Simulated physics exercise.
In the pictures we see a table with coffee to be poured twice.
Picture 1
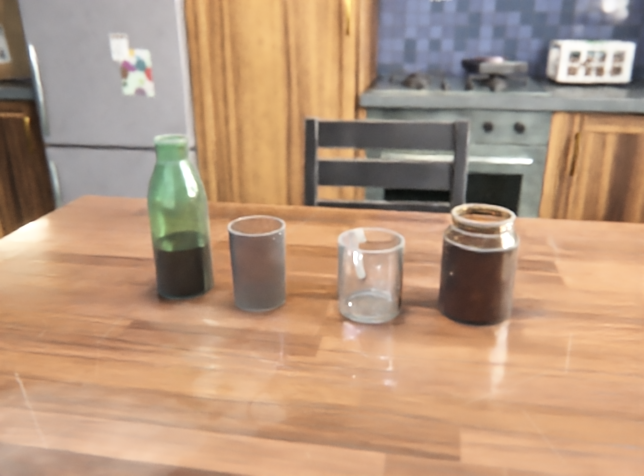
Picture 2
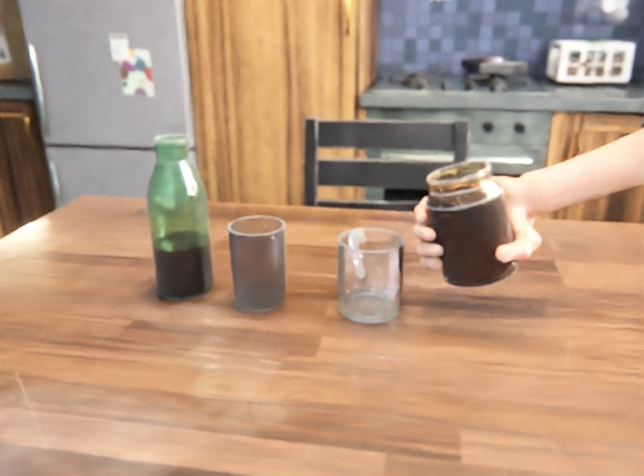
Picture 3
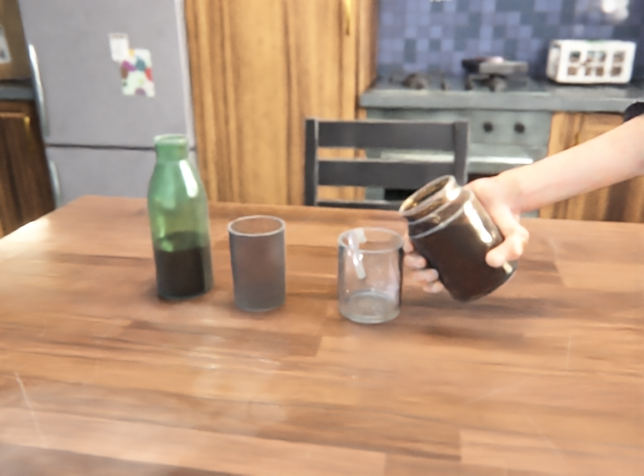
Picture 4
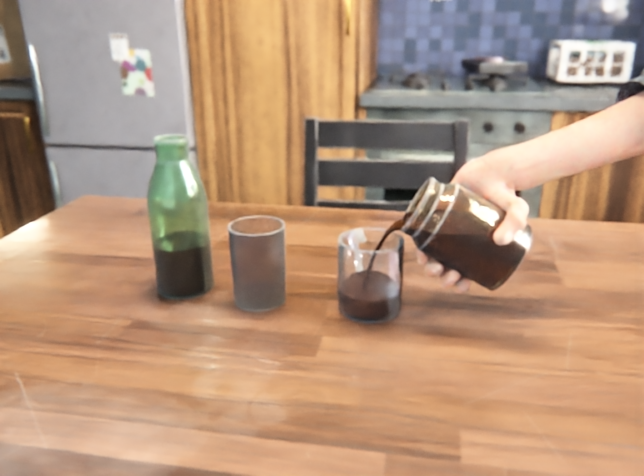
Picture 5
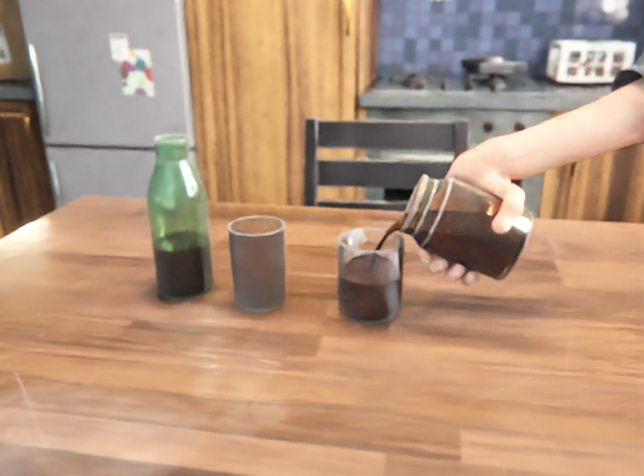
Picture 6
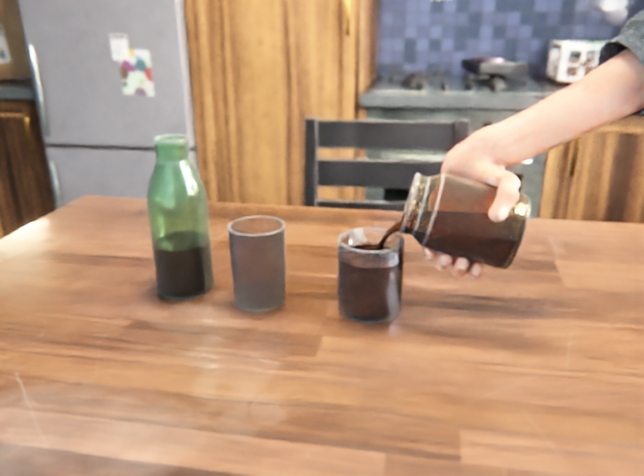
To begin with, a green bottle, an empty tumbler, an empty clear glass and a jar of dark liquid stand on a wooden table. A hand from the right lifts the jar and tilts it left over the clear glass. Dark liquid streams in, and its level climbs as the jar tips further.
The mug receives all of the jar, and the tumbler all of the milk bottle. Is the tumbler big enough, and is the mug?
In order: The tumbler is going to be big enough for that pour; the mug is going to be too small for that pour.
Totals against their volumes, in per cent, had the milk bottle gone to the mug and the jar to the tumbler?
Estimate: 70 in a hundred, then 160 in a hundred.
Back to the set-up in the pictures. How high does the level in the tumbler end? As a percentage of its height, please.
The level sits near 80 per cent of the height.
A moment on, the mug is full to the brim and overflowed.
When it is over, the tumbler is about three quarters full; the mug is full to the brim and overflowed.
